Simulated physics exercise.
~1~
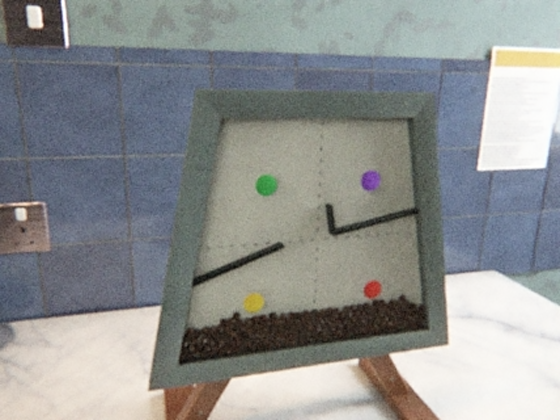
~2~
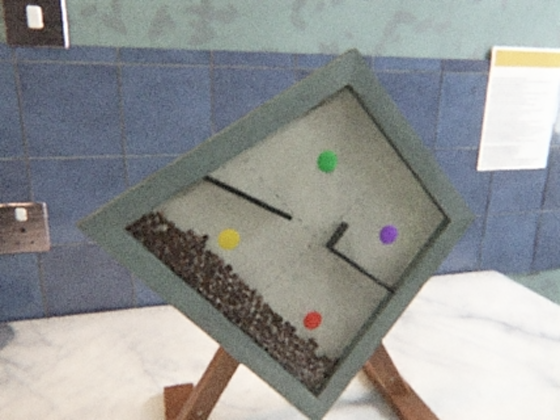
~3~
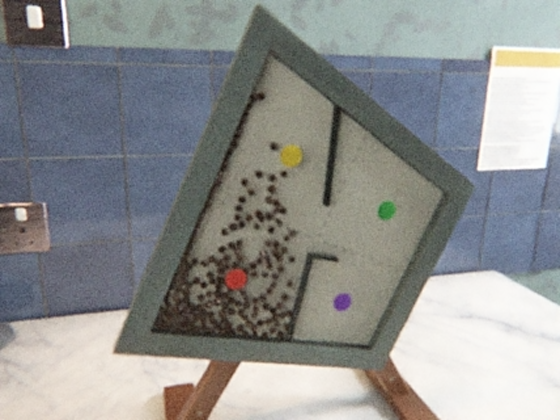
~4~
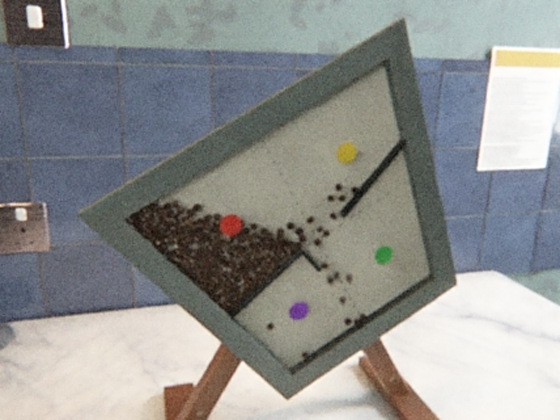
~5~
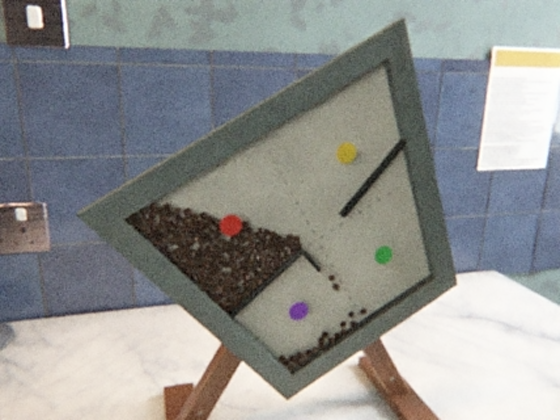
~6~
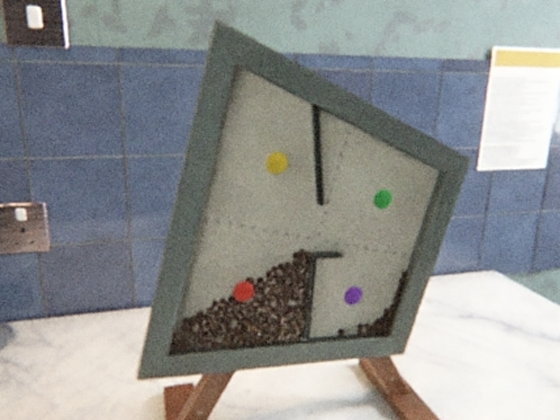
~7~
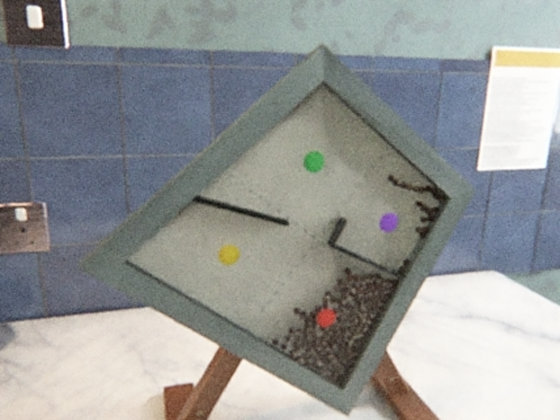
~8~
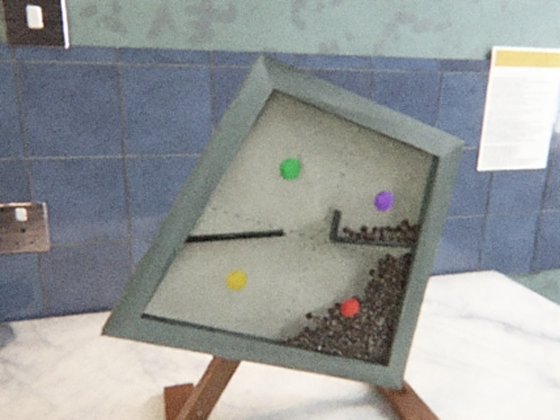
A grey-green framed case of small dark pills stands on wooden legs on a marble counter before blue tiles, seen from the front by a still camera. Its pale face carries green, purple, yellow and red stickers and two dark bars, with the pills lying along the bottom. The case turns clockwise until it is well tipped over, and the pills slide into the red quarter, some spilling past a bar towards purple. After a pause it swings back partway, stopping slightly tilted. Most pills end heaped around red at lower right, with a few on the bar below purple.
